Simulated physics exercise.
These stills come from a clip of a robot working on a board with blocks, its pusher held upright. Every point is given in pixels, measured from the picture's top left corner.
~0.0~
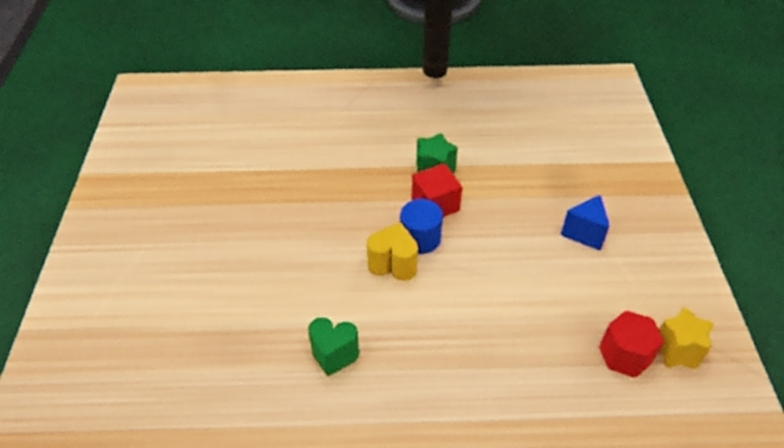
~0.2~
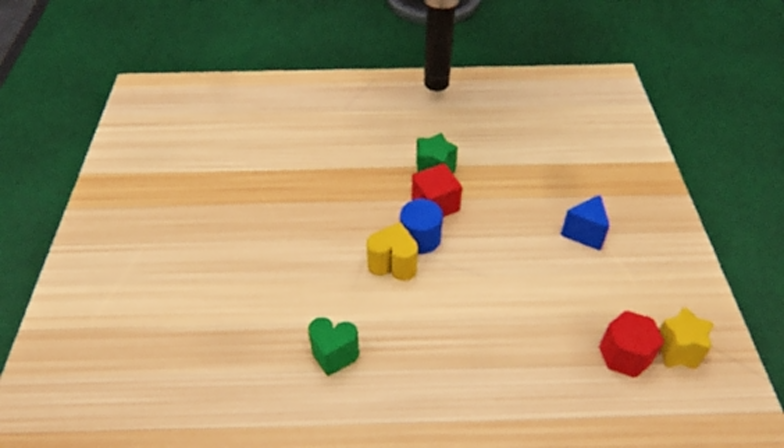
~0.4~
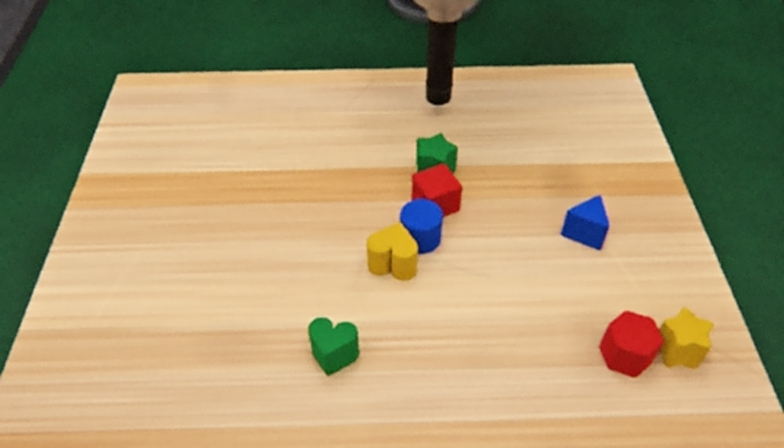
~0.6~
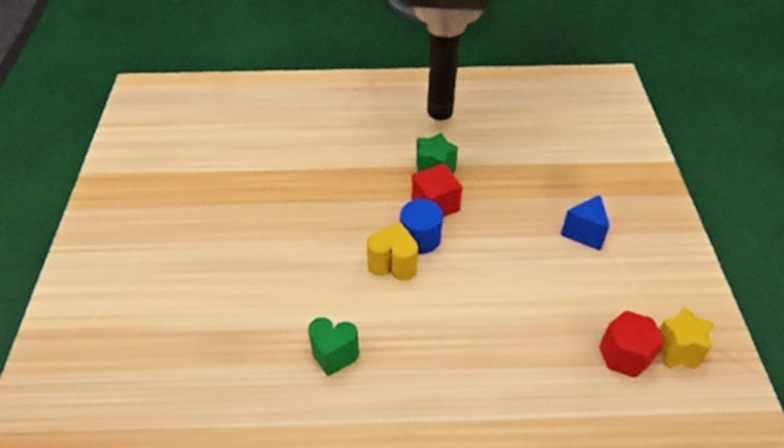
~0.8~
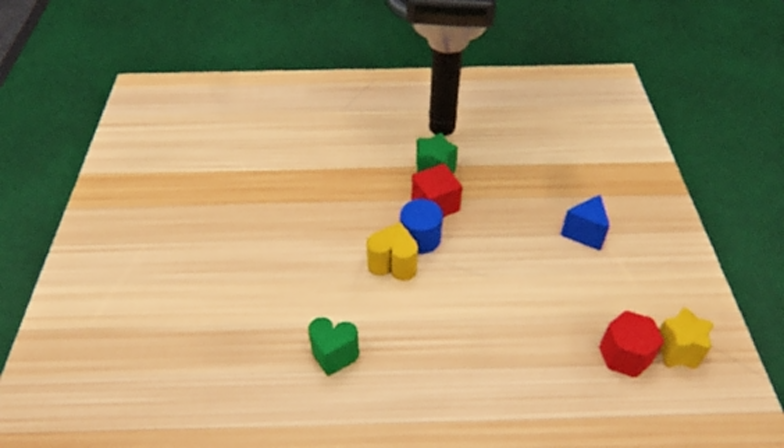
On a wooden board, a black pusher moves down toward the green star among still blocks.
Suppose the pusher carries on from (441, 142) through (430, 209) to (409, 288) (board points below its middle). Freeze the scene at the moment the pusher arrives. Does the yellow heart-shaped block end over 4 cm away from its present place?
Answer: No.
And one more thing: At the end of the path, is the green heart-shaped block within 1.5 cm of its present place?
That would be a yes.
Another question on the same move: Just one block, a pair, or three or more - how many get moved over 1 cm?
Three or more blocks.
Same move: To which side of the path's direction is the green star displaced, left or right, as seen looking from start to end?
It moves left.
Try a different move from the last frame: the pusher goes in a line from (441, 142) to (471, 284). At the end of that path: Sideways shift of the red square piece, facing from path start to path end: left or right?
It gets pushed left.
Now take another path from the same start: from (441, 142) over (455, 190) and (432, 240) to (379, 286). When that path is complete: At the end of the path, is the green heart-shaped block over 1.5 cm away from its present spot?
I expect not.
The first path, step by step. One third of the way, pusher (435, 172); yellow heart-shaped block (386, 246); blue circle (422, 230); green star (446, 187), turned 40° anticlockwise; red square piece (461, 215).
Two thirds of the way, pusher (426, 221); yellow heart-shaped block (380, 254), turned 20° clockwise; blue circle (424, 259); green star (451, 229), turned 95° anticlockwise; red square piece (493, 243), turned 40° anticlockwise.
At the end, pusher (410, 275); green heart-shaped block unmoved; yellow heart-shaped block (374, 259), turned 45° clockwise; blue circle (424, 296); green star (453, 247), turned 135° anticlockwise; red square piece (501, 245), turned 55° anticlockwise.
